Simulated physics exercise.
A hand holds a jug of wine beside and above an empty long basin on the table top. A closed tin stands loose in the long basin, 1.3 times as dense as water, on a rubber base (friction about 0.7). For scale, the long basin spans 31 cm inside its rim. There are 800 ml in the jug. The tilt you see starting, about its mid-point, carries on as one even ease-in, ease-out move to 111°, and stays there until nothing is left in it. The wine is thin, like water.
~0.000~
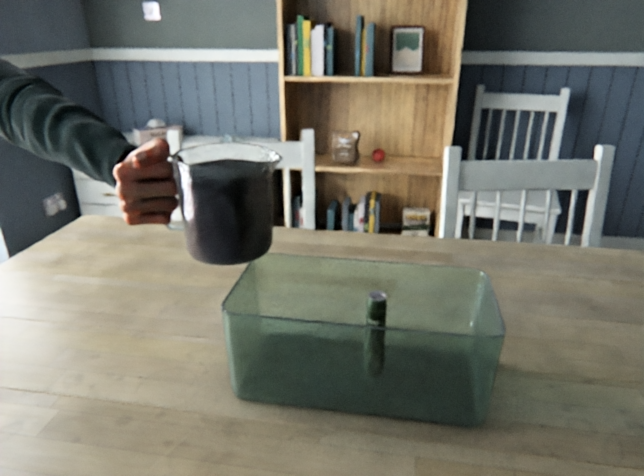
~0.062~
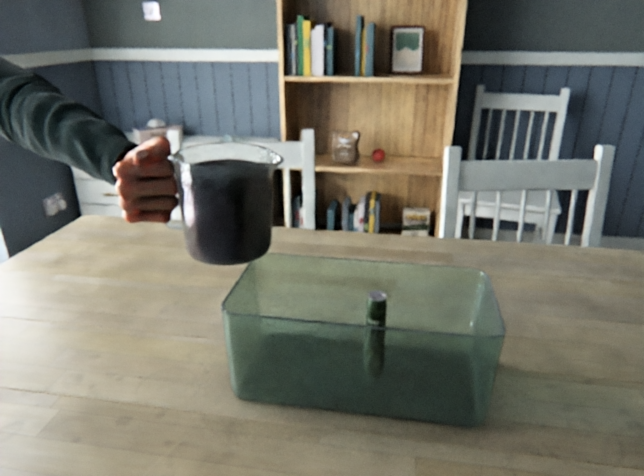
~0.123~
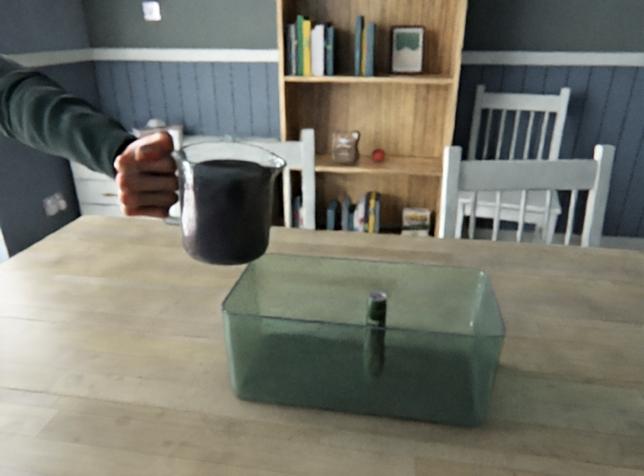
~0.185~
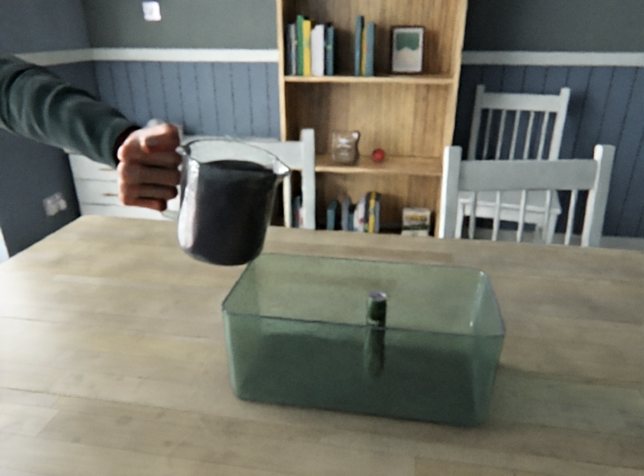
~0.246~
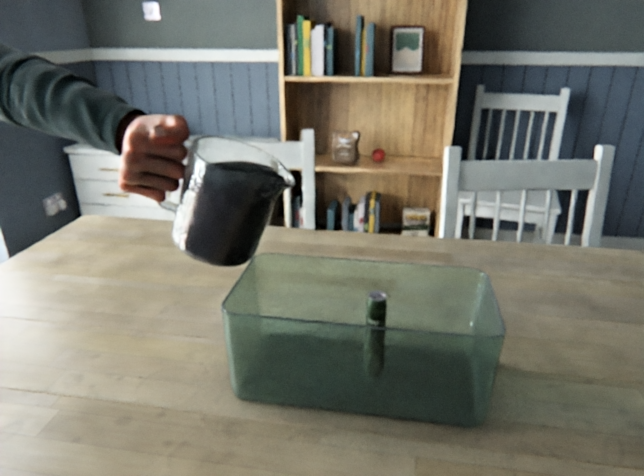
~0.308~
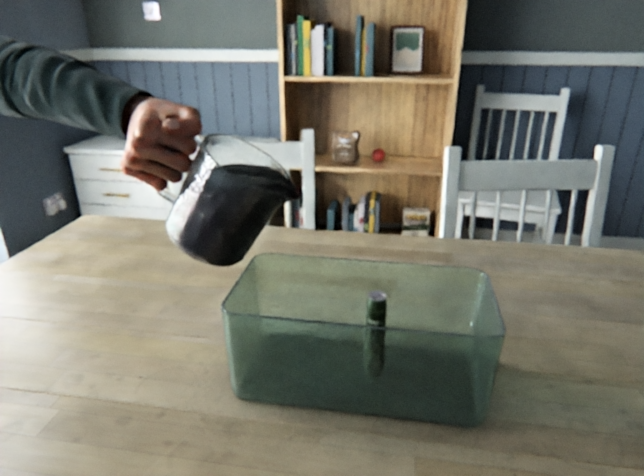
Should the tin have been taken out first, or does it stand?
The tin stays up.
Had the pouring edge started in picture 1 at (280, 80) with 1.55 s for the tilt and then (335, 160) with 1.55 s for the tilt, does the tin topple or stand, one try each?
First it goes over; then it topples.
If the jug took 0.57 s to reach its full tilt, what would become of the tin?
The tin remains upright.
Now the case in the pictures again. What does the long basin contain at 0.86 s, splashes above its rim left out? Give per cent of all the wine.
Some 84 per cent.
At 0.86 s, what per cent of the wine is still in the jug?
About 10 per cent.
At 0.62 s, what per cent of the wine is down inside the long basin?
About 24 per cent.
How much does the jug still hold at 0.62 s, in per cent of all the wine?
About 56 per cent.
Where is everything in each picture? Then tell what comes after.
The first picture shows tilt 0°; pouring edge (282, 158); surface from (185, 167) to (270, 171); the long basin's rim runs from (239, 280) to (495, 302); the tin's top is at (377, 299).
The second picture shows tilt 1°; pouring edge (283, 160); surface from (185, 167) to (270, 172).
The third picture shows tilt 6°; pouring edge (286, 164); surface from (187, 166) to (274, 173).
The fourth picture shows tilt 12°; pouring edge (291, 172); surface from (190, 168) to (279, 176).
The fifth picture shows tilt 21°; pouring edge (296, 183); surface from (191, 174) to (288, 179).
The sixth picture shows tilt 32°; pouring edge (299, 197); surface from (187, 186) to (295, 186); 1 per cent is over the edge.
After 0.62 s the tilt is 92° and 57 per cent is still to pour; the tin stands where it began.
After 0.86 s the tilt is 111° and 11 per cent is still to pour; the tin stands where it began.
After 1.10 s the tilt is 111° and 0 per cent is still to pour; the tin stands where it began.
After 1.36 s the tilt is 111° and 0 per cent is still to pour; the tin stands where it began.
In the end the tin stands where it began.
